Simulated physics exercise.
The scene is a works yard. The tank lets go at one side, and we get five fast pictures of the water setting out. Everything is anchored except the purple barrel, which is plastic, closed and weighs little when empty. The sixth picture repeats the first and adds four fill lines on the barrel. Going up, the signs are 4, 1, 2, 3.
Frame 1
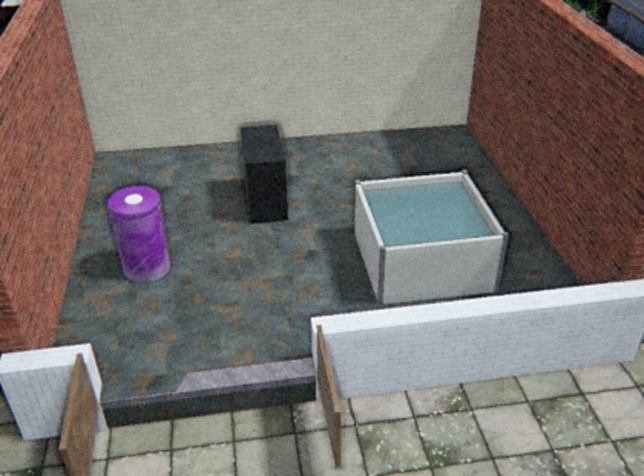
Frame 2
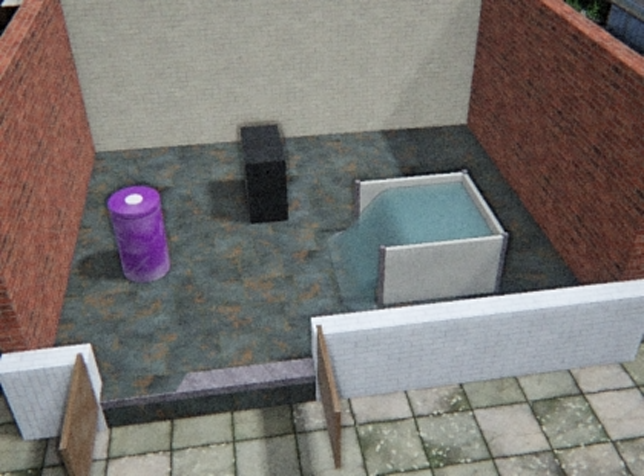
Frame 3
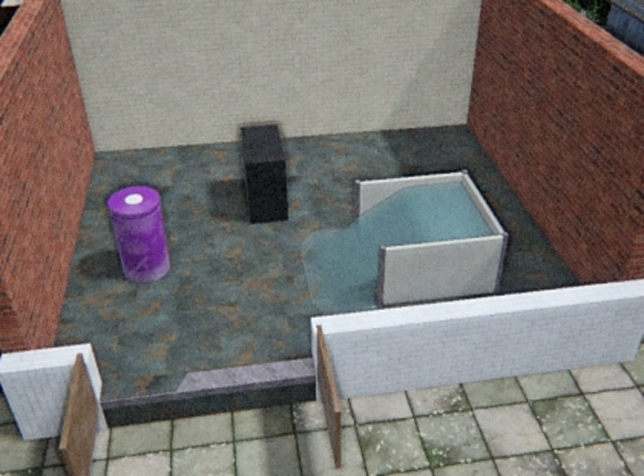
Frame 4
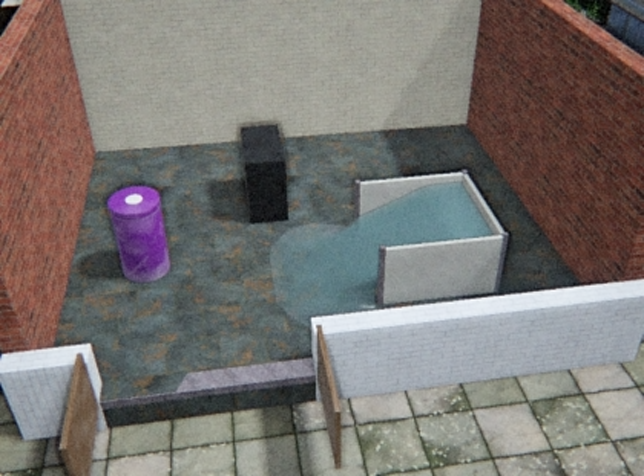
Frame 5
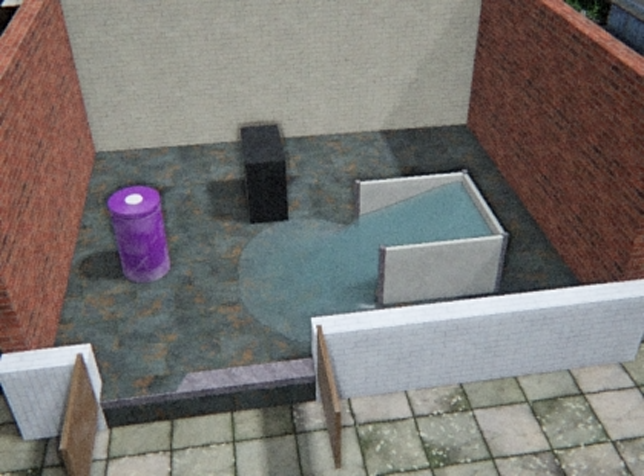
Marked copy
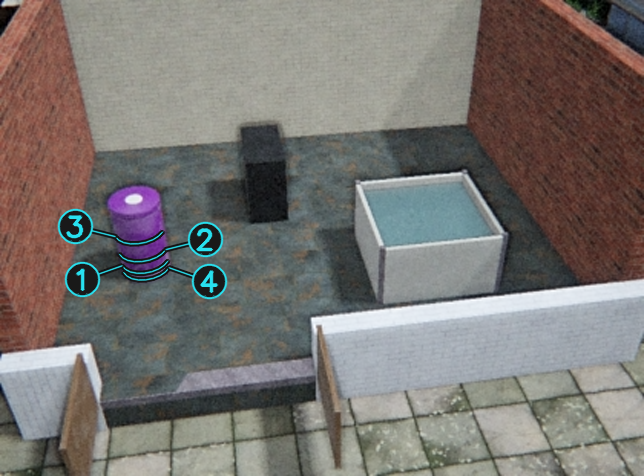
Water pouring out of the open left side of a pale square tank and spreading leftward across a walled yard's dark floor.
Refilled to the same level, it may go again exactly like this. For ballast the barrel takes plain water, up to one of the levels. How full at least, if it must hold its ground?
Line 2.
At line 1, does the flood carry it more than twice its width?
No.
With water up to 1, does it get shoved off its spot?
Yes.
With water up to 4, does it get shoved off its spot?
Yes.
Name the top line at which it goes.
1.
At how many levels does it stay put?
Two.
On the marked copy, 1 at (144, 273); 2 at (141, 261); 3 at (138, 243); 4 at (145, 279); from the bottom up 4, 1, 2, 3.
With 1, it is pushed about its own width away.
With 2, it does not move.
With 3, it does not move.
With 4, it is pushed about its own width away.
